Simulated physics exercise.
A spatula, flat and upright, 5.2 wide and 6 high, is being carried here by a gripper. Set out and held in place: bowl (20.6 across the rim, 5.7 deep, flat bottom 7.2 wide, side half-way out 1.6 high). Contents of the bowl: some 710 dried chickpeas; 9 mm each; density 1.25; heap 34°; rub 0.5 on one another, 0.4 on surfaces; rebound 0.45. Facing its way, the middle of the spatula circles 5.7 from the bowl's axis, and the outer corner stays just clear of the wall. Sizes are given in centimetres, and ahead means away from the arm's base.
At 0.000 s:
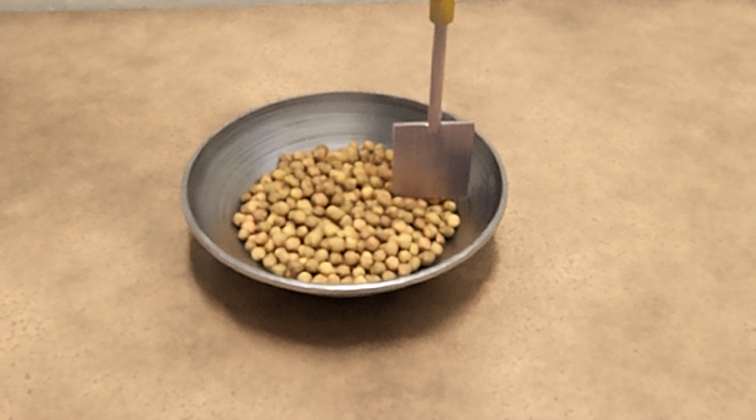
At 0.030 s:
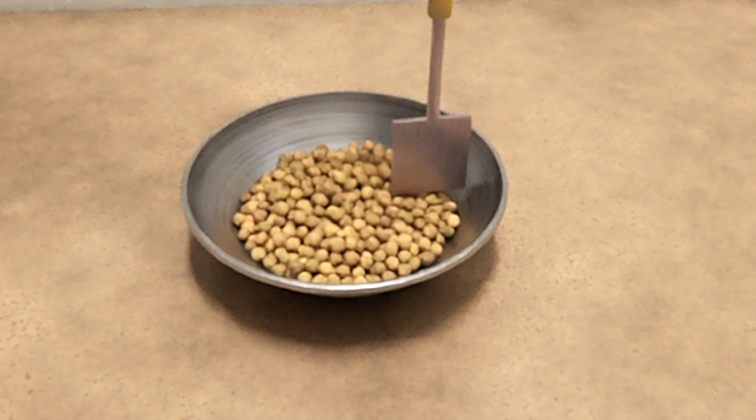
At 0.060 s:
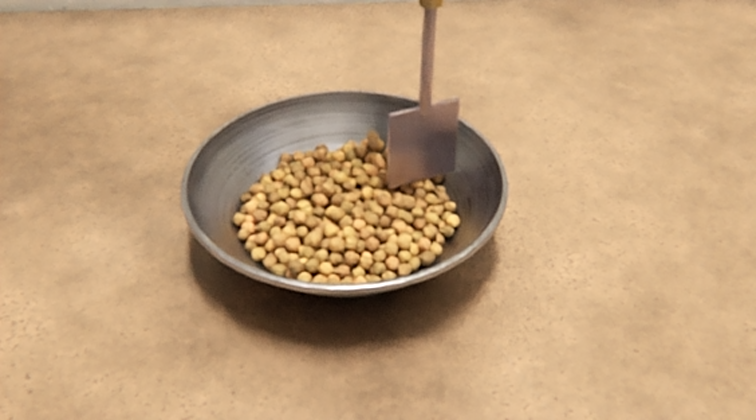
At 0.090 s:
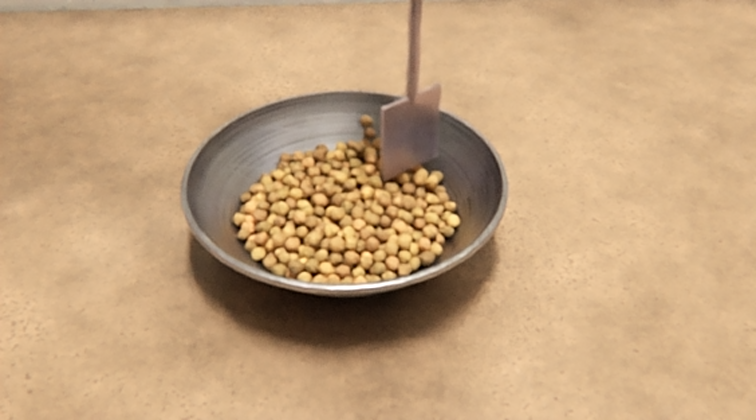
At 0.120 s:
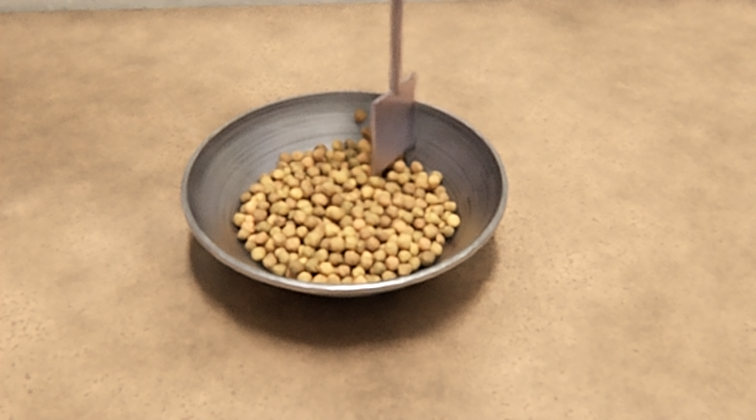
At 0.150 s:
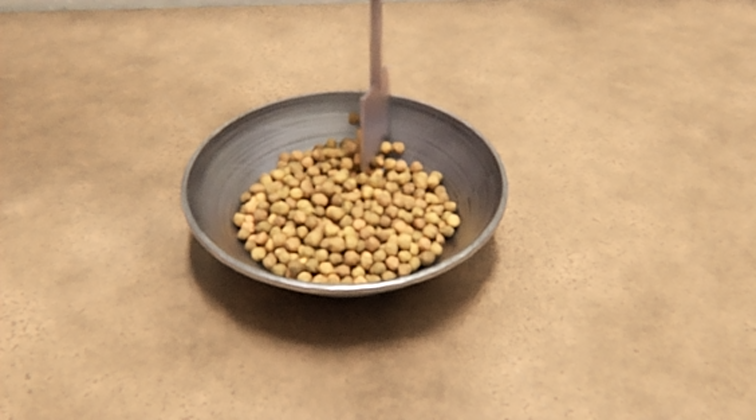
A metal spatula with a yellow handle sweeping leftward along the back of a steel bowl, turning edge-on and nudging dried chickpeas.
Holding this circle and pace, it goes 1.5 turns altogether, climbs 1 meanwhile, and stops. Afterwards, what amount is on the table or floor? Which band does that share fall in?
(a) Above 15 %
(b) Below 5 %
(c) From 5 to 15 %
b.
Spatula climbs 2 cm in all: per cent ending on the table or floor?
Estimate: Close to 0 %.
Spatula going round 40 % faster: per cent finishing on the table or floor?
That would be some 5 percent.
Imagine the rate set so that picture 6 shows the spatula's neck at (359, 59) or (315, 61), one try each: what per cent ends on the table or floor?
Near 0 in a hundred for the first and near 5 in a hundred for the second.
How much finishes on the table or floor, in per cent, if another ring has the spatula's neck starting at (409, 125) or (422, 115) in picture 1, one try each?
Close to 5 and 5 in a hundred.
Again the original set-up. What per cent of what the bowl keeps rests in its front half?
50 %.
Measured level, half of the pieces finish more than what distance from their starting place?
Around 0 cm.
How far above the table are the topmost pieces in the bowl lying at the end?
4.5 cm, roughly.
After 0.52 s, 251° round, highest piece 6 above the table; 707 in the bowl, 2 on the table or floor.
After 0.89 s, 77° round, highest piece 4 above the table; 705 in the bowl, 4 on the table or floor.
After 1.27 s, 180° round, highest piece 4 above the table; 705 in the bowl, 4 on the table or floor.
After 1.97 s, 180° round, highest piece 4 above the table; 705 in the bowl, 4 on the table or floor.
In the end, 705 in the bowl, 4 on the table or floor. That is 1 % on the table or floor.
